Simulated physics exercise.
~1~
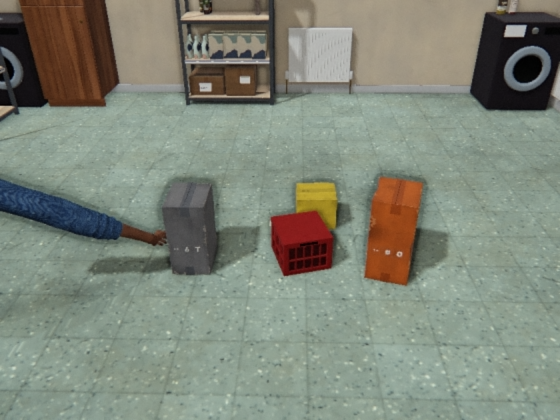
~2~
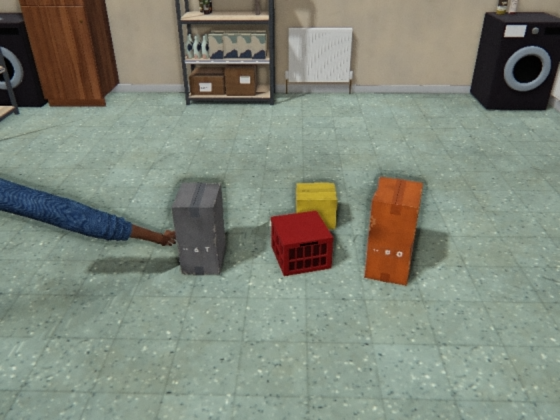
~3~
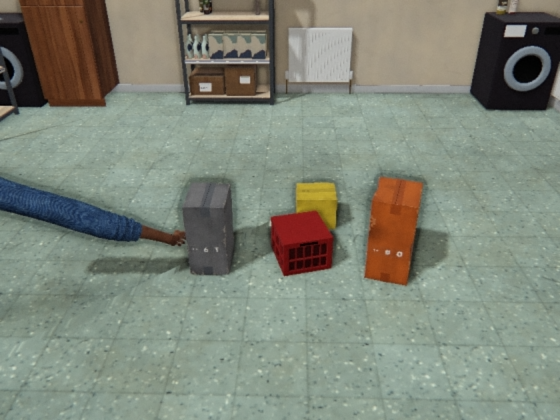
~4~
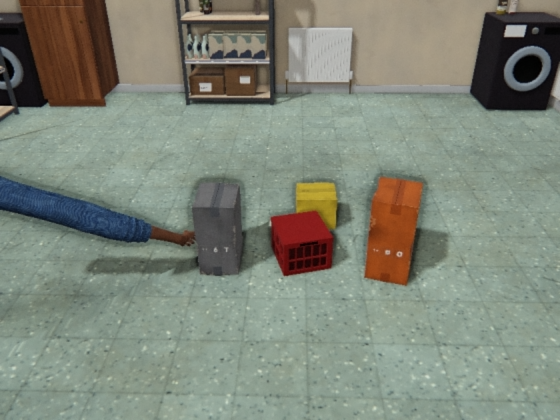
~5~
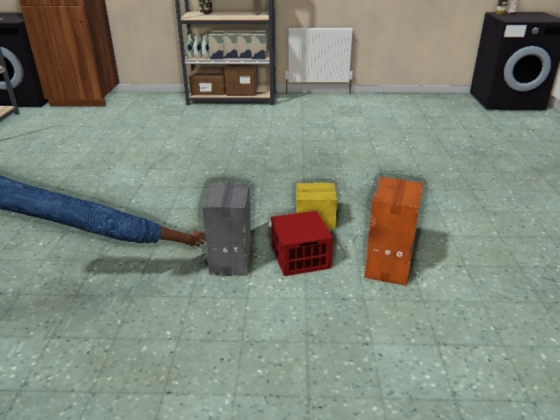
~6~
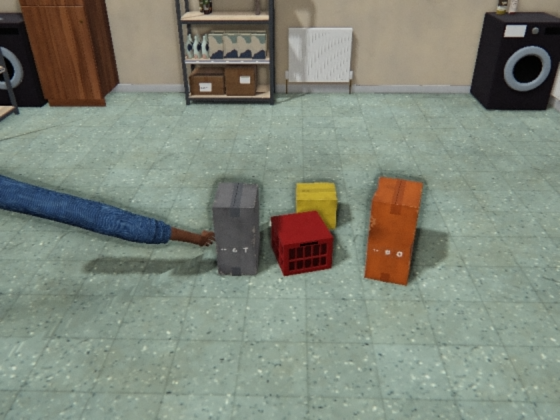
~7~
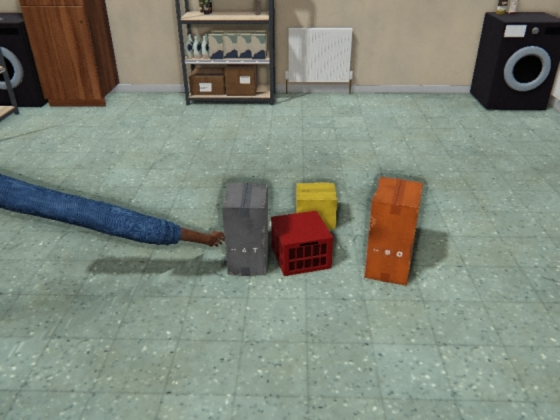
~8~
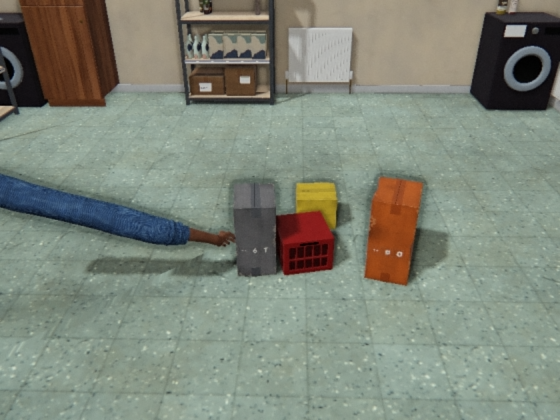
A hand reached in from the left and slid a tall grey box steadily to the right across the tiled floor until it met a red crate, nudging it slightly; the grey box stayed upright, while the yellow and orange boxes never moved.
